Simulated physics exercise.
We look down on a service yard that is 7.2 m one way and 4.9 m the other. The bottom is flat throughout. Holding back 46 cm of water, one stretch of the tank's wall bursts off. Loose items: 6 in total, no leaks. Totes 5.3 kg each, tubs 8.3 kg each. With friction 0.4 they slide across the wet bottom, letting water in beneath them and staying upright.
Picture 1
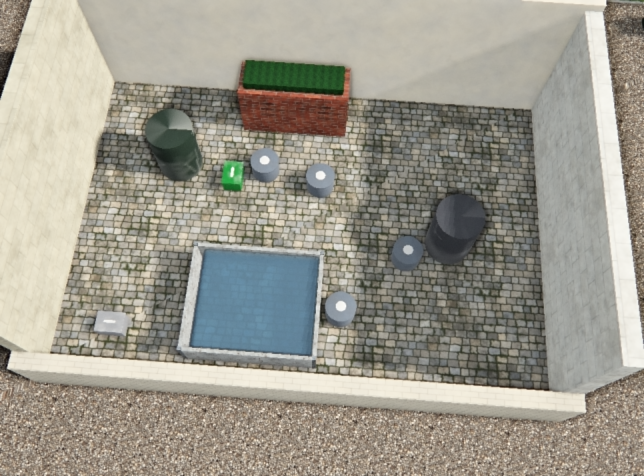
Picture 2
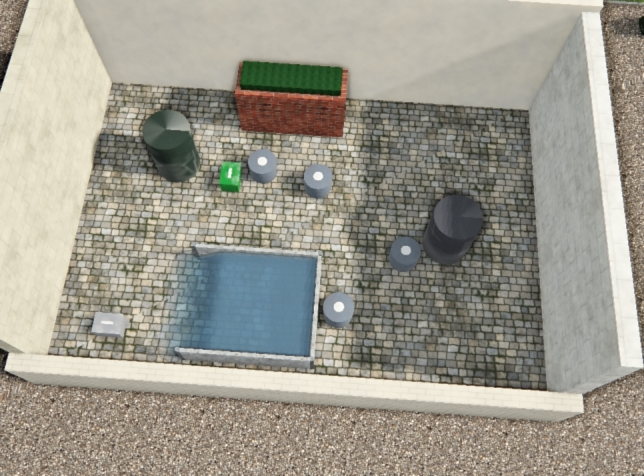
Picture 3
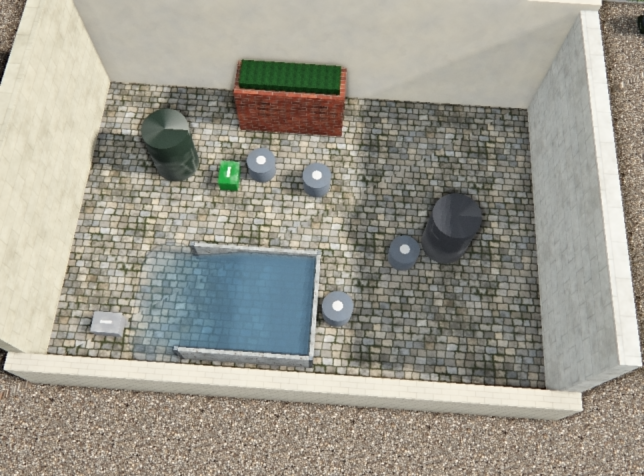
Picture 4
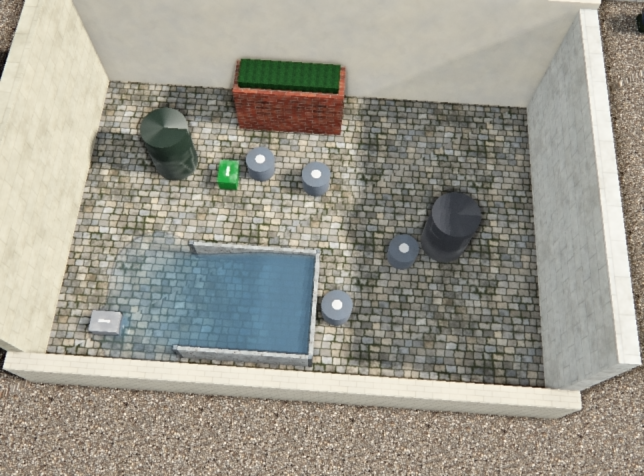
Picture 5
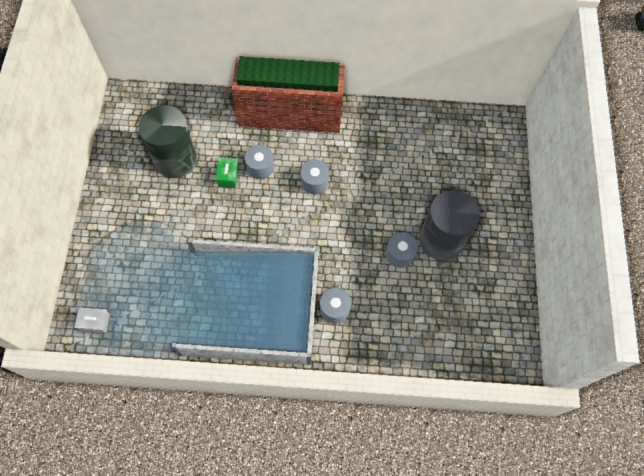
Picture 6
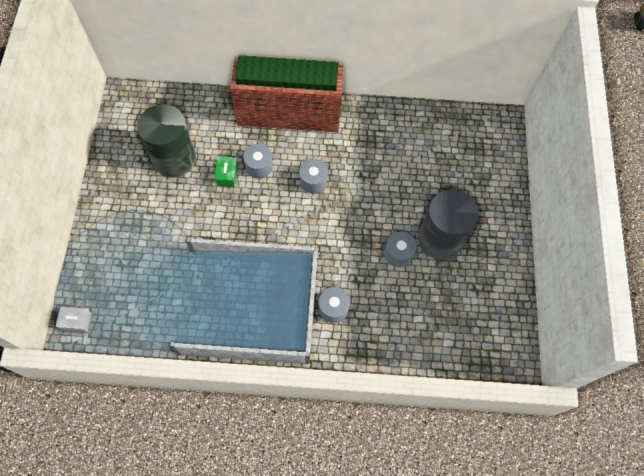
A walled yard paved in cobbles is seen from high above, with a square tank of blue water at the lower left. A brick planter topped with green stands at the back, a dark green barrel and small green box to its left, grey tubs around the middle, and a dark cylinder at right. The tank's left side opens, water spreads left across the paving, and the pale grey box there shifts left as the view drifts very slightly.
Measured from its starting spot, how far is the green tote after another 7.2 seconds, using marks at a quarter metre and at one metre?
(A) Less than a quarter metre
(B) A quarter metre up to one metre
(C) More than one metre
(C) More than one metre.
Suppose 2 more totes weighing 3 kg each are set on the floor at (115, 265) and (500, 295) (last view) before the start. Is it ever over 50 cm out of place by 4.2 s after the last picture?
So it goes across the line, then behind the line.
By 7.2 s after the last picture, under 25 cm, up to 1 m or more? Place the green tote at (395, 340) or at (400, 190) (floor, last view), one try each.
Order of tries: It keeps its spot; it keeps its spot.
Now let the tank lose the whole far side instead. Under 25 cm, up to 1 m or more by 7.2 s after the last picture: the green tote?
The answer: The green tote is taken far off.
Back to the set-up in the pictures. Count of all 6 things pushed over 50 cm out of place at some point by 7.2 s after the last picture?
Result: 3.
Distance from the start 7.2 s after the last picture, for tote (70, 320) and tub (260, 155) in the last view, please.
Lab note - net shifts in turn: 300 cm; 80 cm.
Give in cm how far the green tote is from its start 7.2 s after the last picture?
I'd say close to 250 centimetres.
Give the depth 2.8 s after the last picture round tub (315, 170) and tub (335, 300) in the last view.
First about 0 cm, second about 0 cm.
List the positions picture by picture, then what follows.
The green tote at (232, 172) rests on the ground; water covers 2.6 m2; 0 of 6 have shifted, in the first frame.
The green tote at (230, 173) rests on the ground; water covers 3.2 m2; 0 of 6 have shifted, in the second frame.
The green tote at (229, 172) rests on the ground; 4.1 m2 under water; 0 of 6 have shifted, in the third frame.
The green tote at (228, 171), on the bottom; water covers 5.0 m2; 0 of 6 have shifted, in the fourth frame.
The green tote at (227, 169), on the bottom; 5.8 m2 under water; 1 of 6 have shifted, in the fifth frame.
The green tote at (225, 168), on the bottom; 6.8 m2 under water; 1 of 6 have shifted, in the sixth frame.
Then, 0.9 s after the last picture the green tote is near (225, 168), 0.0 m from its start, aground; 1 afloat.
Then, 2.8 s after the last picture the green tote is near (225, 168), 0.0 m from its start, aground; 1 afloat.
Then, 4.8 s after the last picture the green tote is near (270, 186), 0.8 m from its start, aground; 1 afloat.
Then, 7.2 s after the last picture the green tote is near (358, 261), 2.6 m from its start, aground; 1 afloat.
